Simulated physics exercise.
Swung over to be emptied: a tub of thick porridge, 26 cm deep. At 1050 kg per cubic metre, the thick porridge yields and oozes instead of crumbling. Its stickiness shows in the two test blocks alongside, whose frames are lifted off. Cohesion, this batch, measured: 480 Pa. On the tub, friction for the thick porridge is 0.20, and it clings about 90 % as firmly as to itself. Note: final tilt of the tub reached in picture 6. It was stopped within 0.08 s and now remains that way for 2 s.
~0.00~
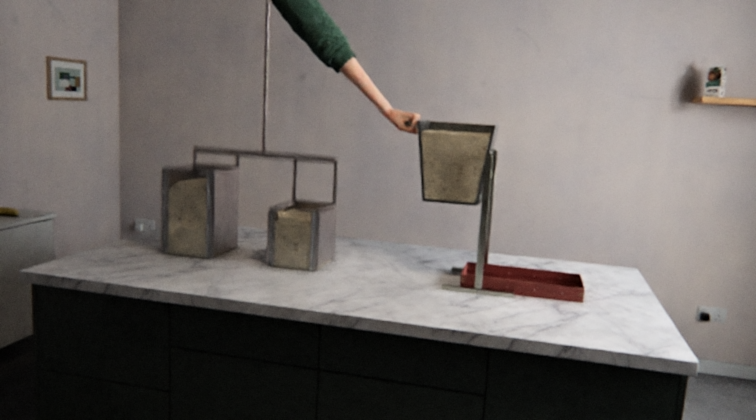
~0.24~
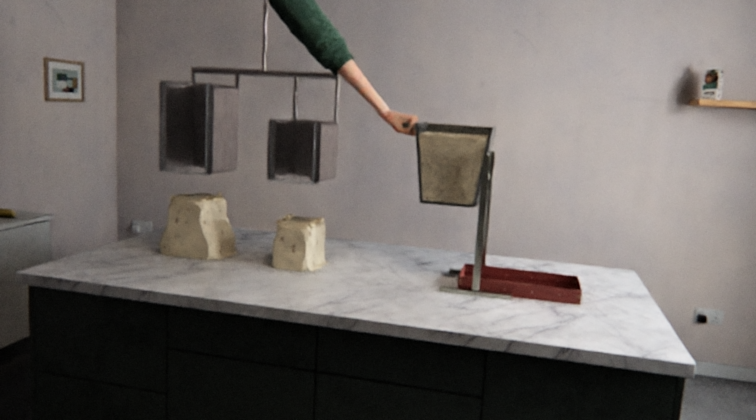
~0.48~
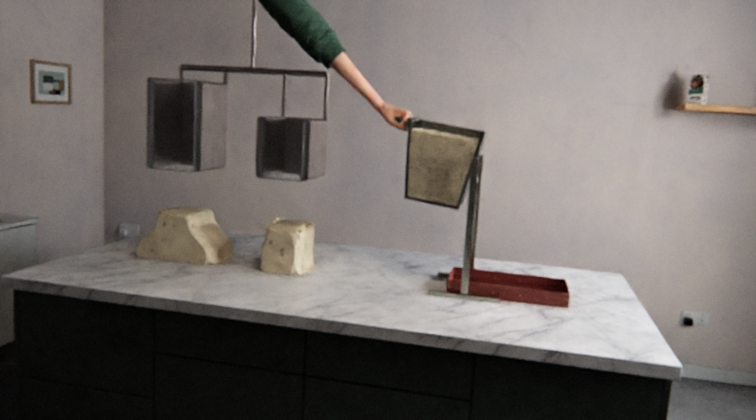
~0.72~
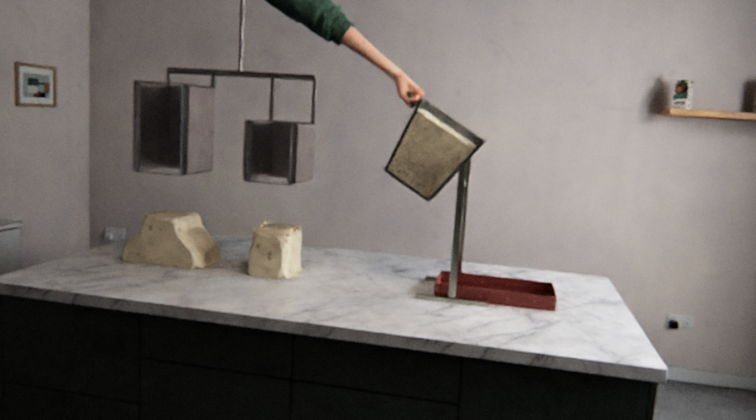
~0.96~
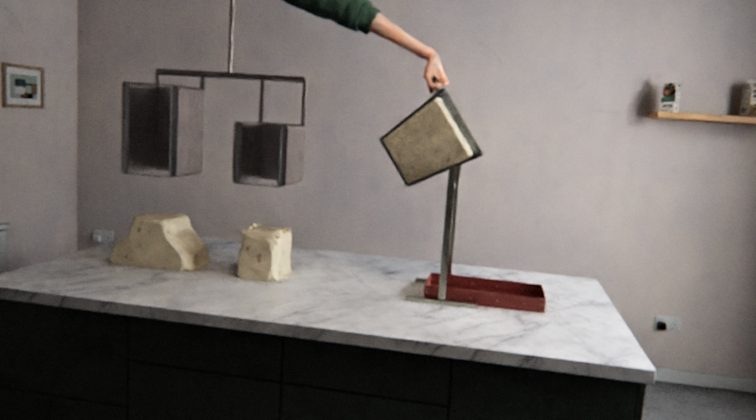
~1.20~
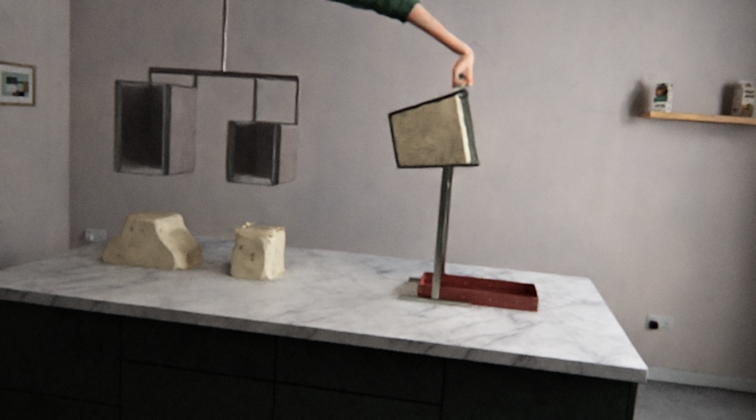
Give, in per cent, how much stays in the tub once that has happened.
Roughly 100 out of 100.
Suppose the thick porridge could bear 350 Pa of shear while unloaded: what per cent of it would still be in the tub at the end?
It would be close to 100 percent.
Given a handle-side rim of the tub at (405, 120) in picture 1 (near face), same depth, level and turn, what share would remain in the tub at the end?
The tub would end up holding some 80 % of it.
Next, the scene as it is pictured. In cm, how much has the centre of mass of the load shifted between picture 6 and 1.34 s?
It has moved around 0 centimetres.
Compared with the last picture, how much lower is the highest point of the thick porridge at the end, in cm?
0 cm.
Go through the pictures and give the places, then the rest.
Handle-side rim at (420, 122), tilt 0 degrees; crest of the thick porridge at (470, 134); block heights 27 cm, 18 cm (left to right), in the first picture.
Handle-side rim at (418, 123), tilt 0 degrees; crest of the thick porridge at (468, 136); block heights 22 cm, 17 cm (left to right), in the second picture.
Handle-side rim at (411, 119), tilt 7 degrees; crest of the thick porridge at (417, 130); block heights 18 cm, 17 cm (left to right), in the third picture.
Handle-side rim at (422, 100), tilt 30 degrees; crest of the thick porridge at (421, 112); block heights 18 cm, 17 cm (left to right), in the fourth picture.
Handle-side rim at (444, 91), tilt 55 degrees; crest of the thick porridge at (436, 101); block heights 18 cm, 17 cm (left to right), in the fifth picture.
Handle-side rim at (466, 91), tilt 76 degrees; crest of the thick porridge at (455, 98); block heights 18 cm, 17 cm (left to right), in the sixth picture.
After 1.34 s, the tub is at 76 degrees and holds 100 %.
After 1.51 s, the tub is at 76 degrees and holds 100 %.
After 1.68 s, the tub is at 76 degrees and holds 100 %.
After 1.85 s, the tub is at 76 degrees and holds 100 %.
After 3.20 s, the tub is at 76 degrees and holds 100 %.
